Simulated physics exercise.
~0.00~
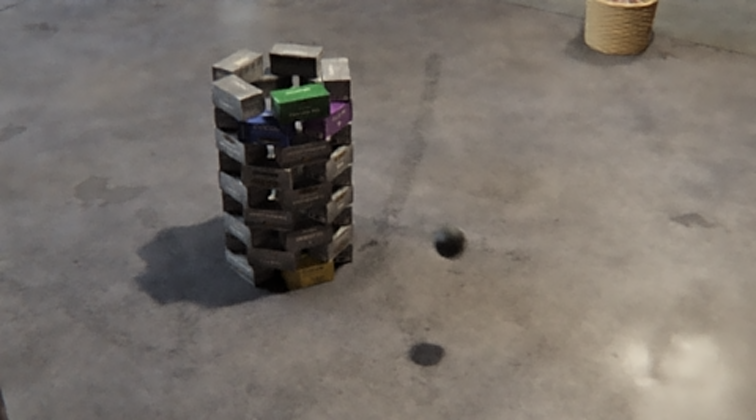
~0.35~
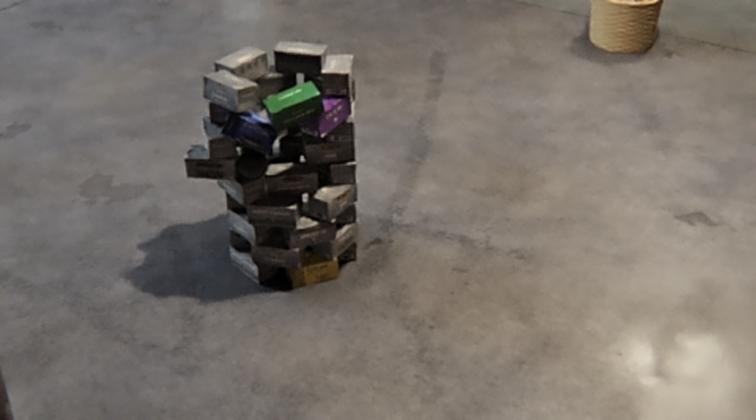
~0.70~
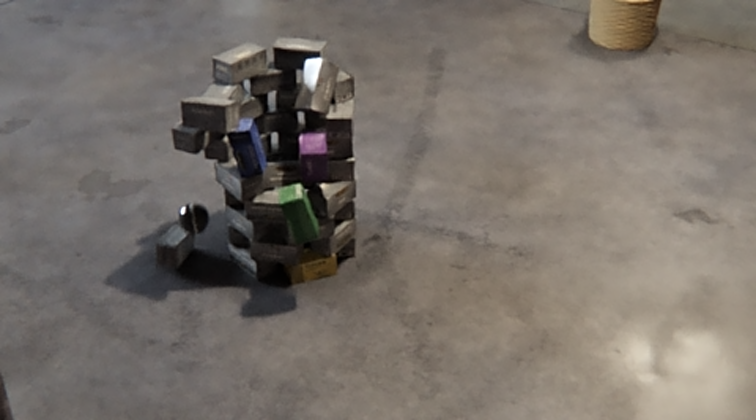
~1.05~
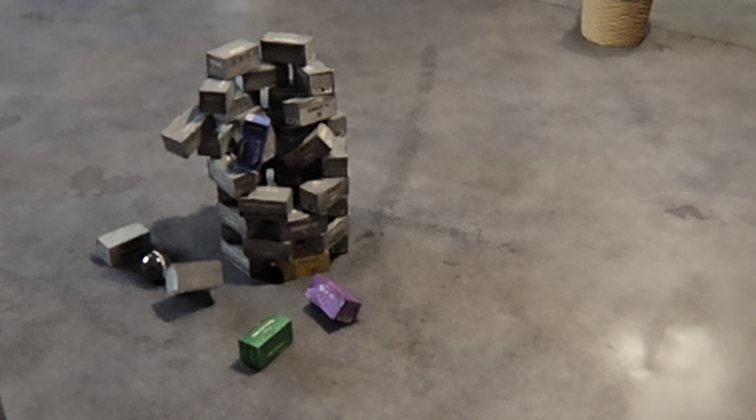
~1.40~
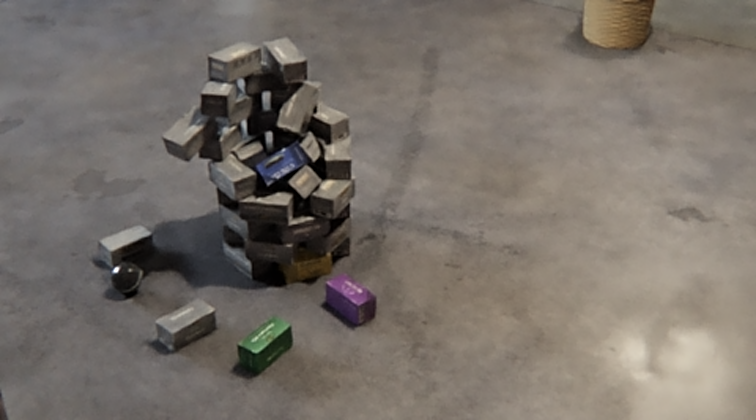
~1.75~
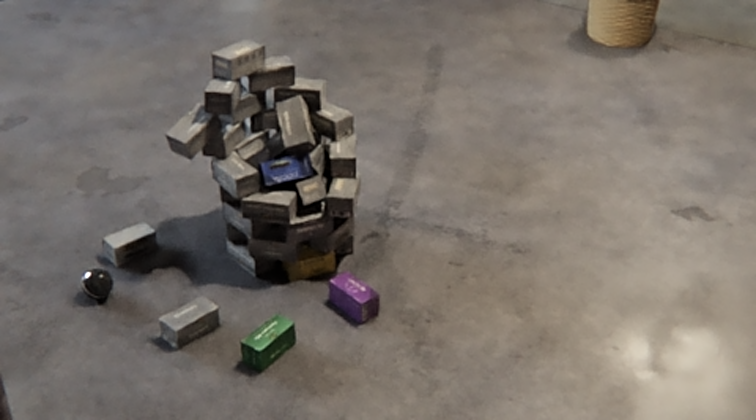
On a shop floor, a dark ball flew in from the right and smashed through a hollow tower of small boxes, knocking green, purple and grey ones onto the floor, while the blue one slumped within the sagging, still-standing stack and the ball rolled off left.
